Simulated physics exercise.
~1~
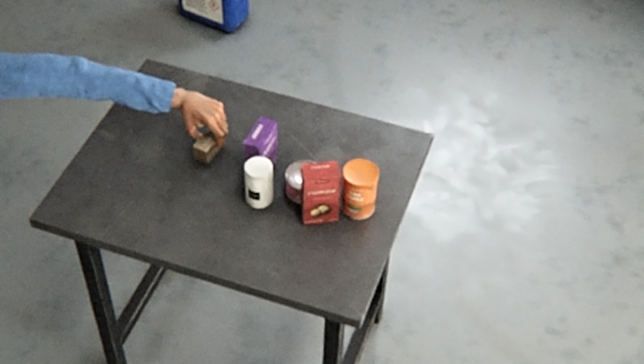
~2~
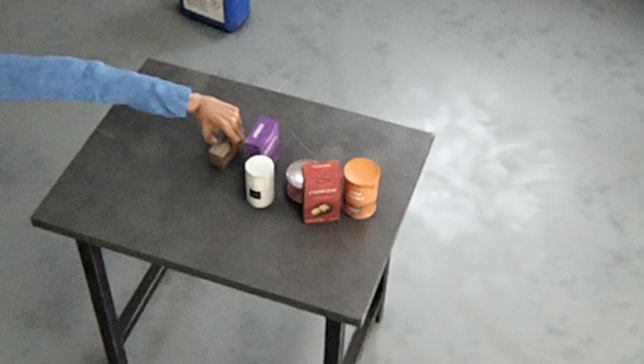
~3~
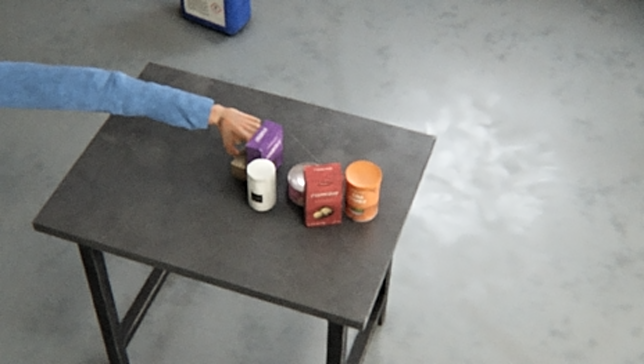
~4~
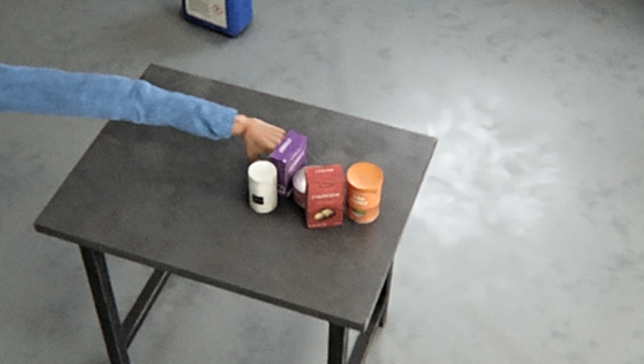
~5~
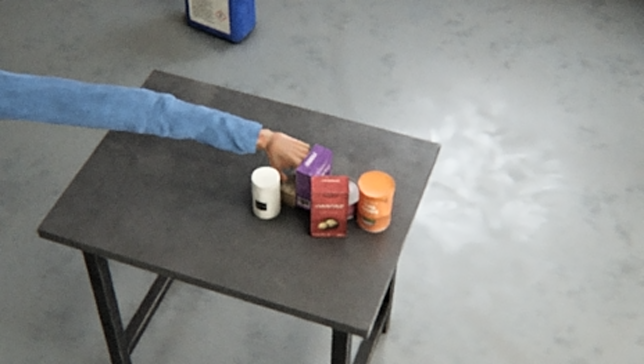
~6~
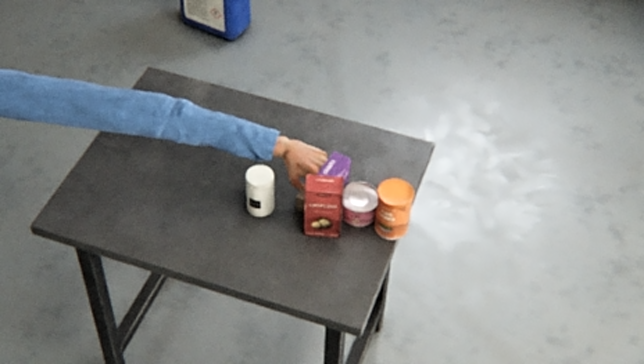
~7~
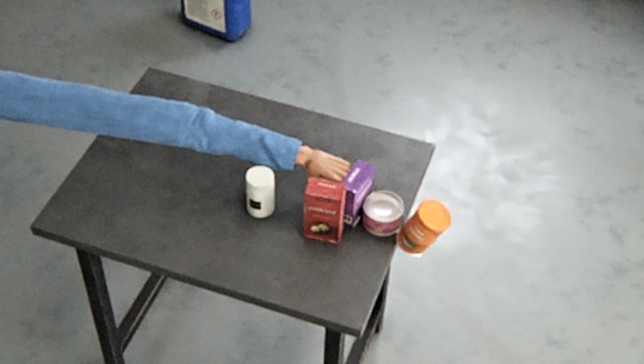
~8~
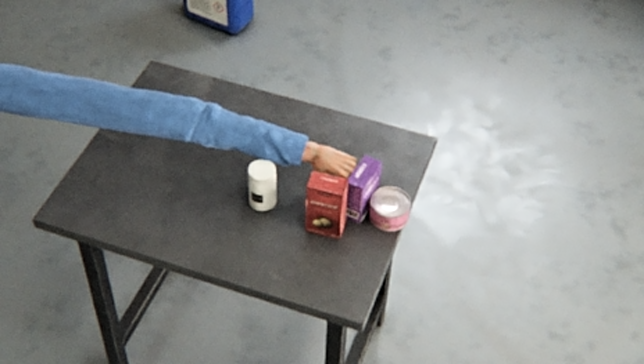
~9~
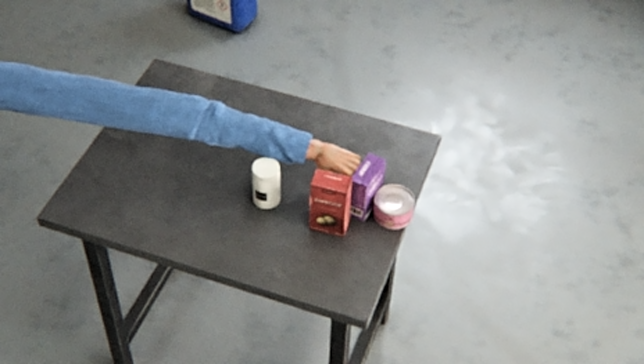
Orange tin tipping off a dark table's right edge as a hand slides a block rightward, shifting purple packet and pink tub.
